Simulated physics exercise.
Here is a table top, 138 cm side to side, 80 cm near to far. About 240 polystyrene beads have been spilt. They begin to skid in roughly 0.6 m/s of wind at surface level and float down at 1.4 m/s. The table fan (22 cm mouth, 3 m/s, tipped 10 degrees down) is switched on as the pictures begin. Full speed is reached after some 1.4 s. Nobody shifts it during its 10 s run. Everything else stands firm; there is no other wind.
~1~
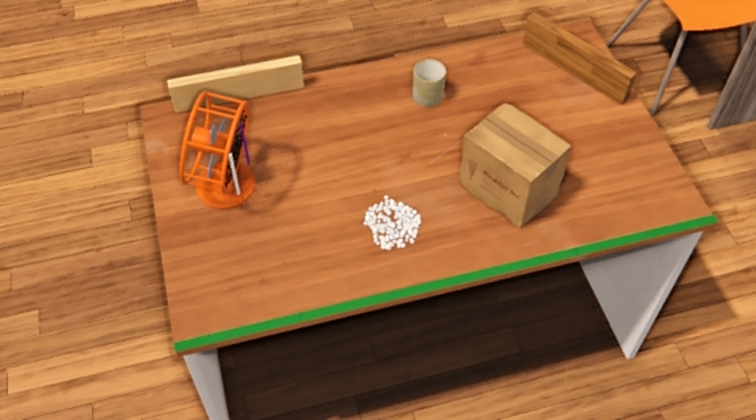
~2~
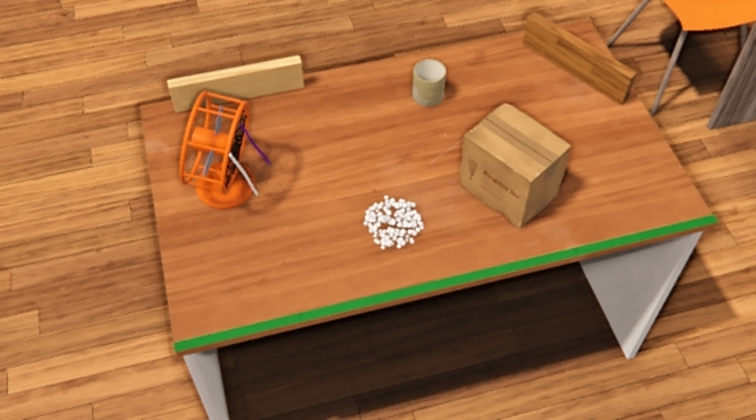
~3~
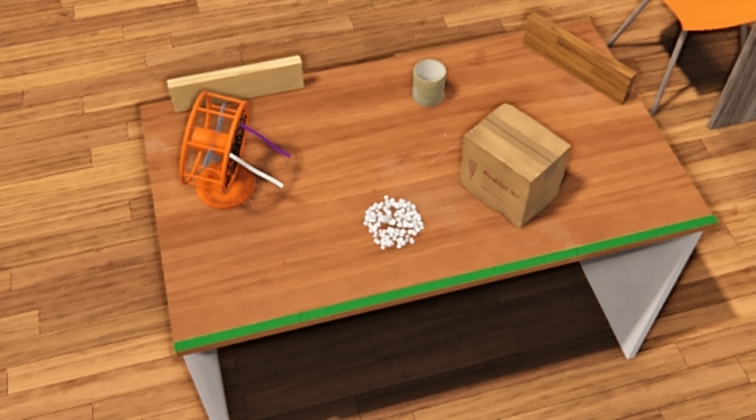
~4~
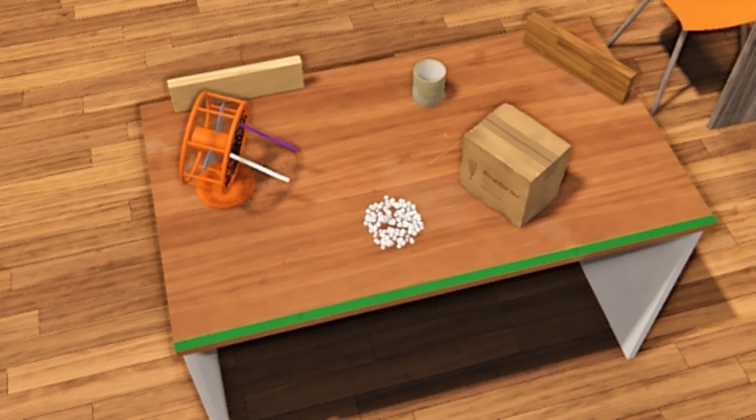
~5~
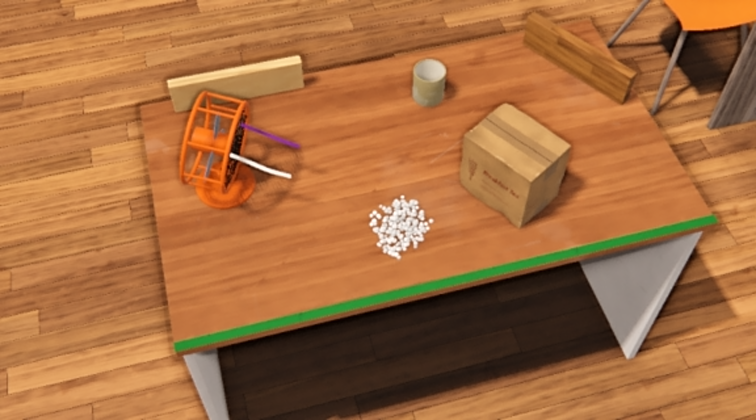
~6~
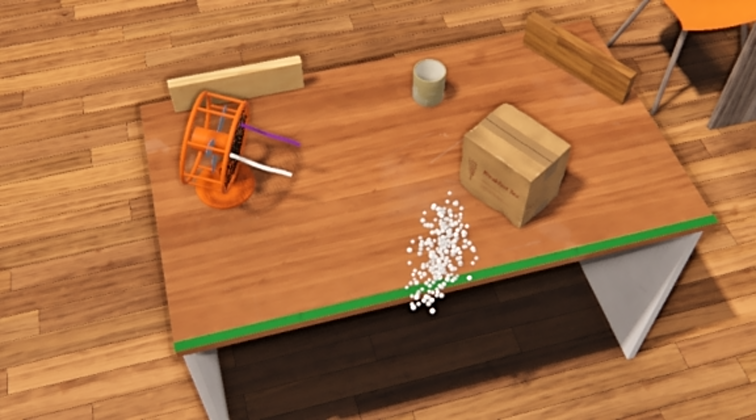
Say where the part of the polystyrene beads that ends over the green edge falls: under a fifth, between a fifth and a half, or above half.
Of the polystyrene beads, above half end over the green edge.
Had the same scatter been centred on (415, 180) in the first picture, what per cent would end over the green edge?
In that case some 10 per cent.
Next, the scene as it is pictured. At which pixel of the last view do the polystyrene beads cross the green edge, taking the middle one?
At about (477, 280).
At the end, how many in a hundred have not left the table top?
About 0 %.
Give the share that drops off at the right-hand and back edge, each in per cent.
Roughly 0 % right-hand, 0 % back.
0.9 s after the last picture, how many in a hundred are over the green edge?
About 100 %.
Then, 0.9 s after the last picture, 100 % are over the green edge; 100 % have settled or left.
Then, 2.1 s after the last picture, 100 % are over the green edge; 100 % have settled or left.
Then, 4.4 s after the last picture, 100 % are over the green edge; 100 % have settled or left.
Then, 8.9 s after the last picture, at the end, 100 % are over the green edge.
